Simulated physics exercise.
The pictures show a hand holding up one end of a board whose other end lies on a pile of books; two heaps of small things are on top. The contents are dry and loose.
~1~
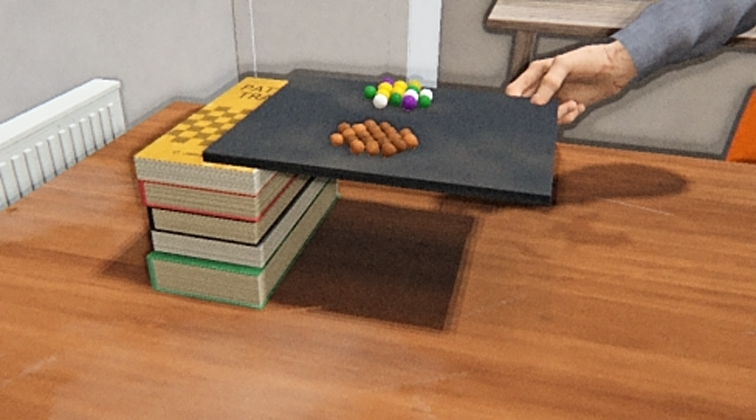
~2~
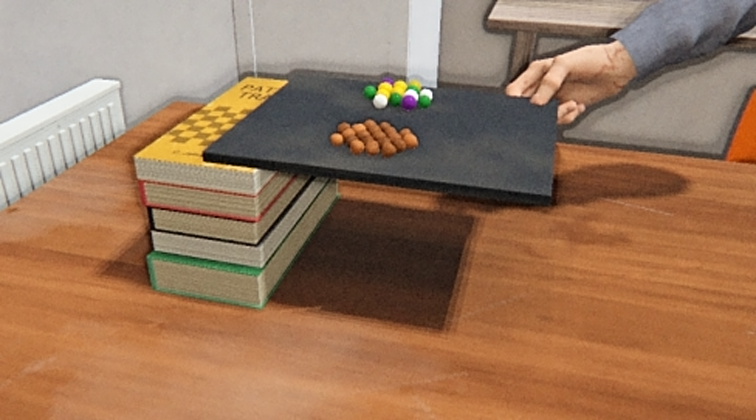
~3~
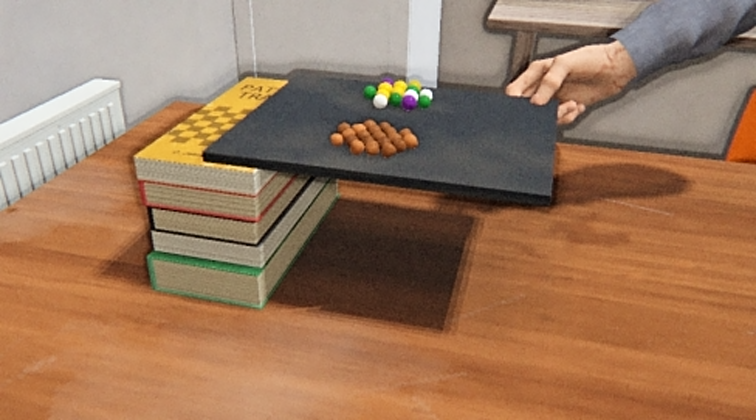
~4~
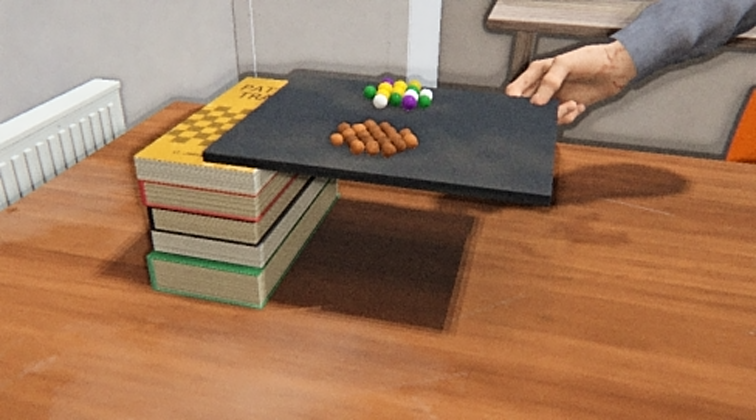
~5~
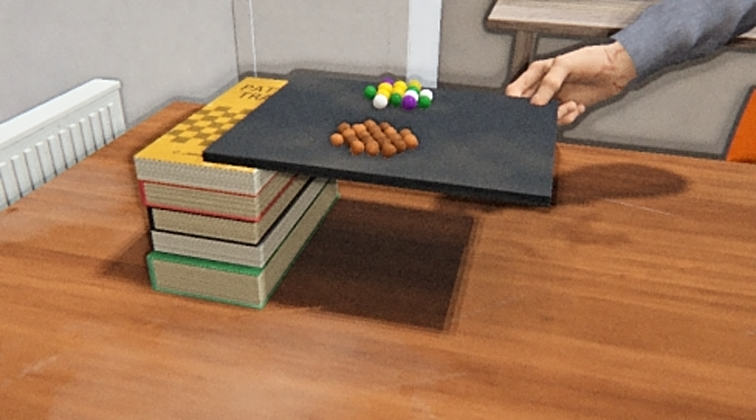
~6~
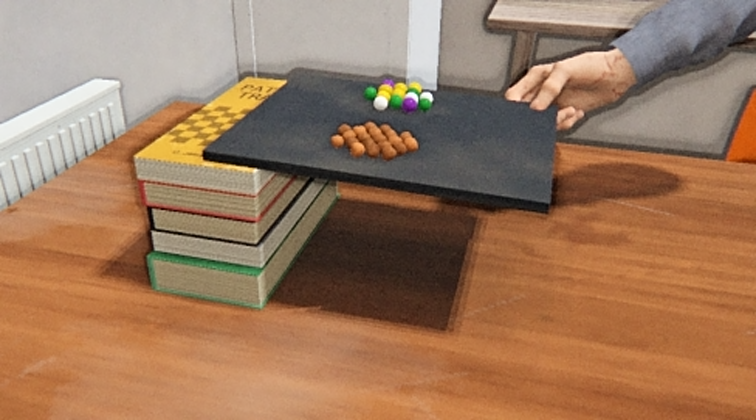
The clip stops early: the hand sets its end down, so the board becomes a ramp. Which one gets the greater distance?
The back one outruns the other.
Then, 0.42 s on from there, board sloping at 11°; front lot the whole lot still on the board; back lot the whole lot still on the board.
Then, 0.95 s on from there, board sloping at 24°; front lot near two thirds still on the board; back lot mostly up to a board's length out.
Then, 1.52 s on from there, board sloping at 35°; front lot mostly up to a board's length out; back lot mostly one to two board lengths out.
In the end, board resting at 35°; front lot mostly up to a board's length out; back lot mostly more than two board lengths out, the bulk gone off the table; the back lot has gone farther.
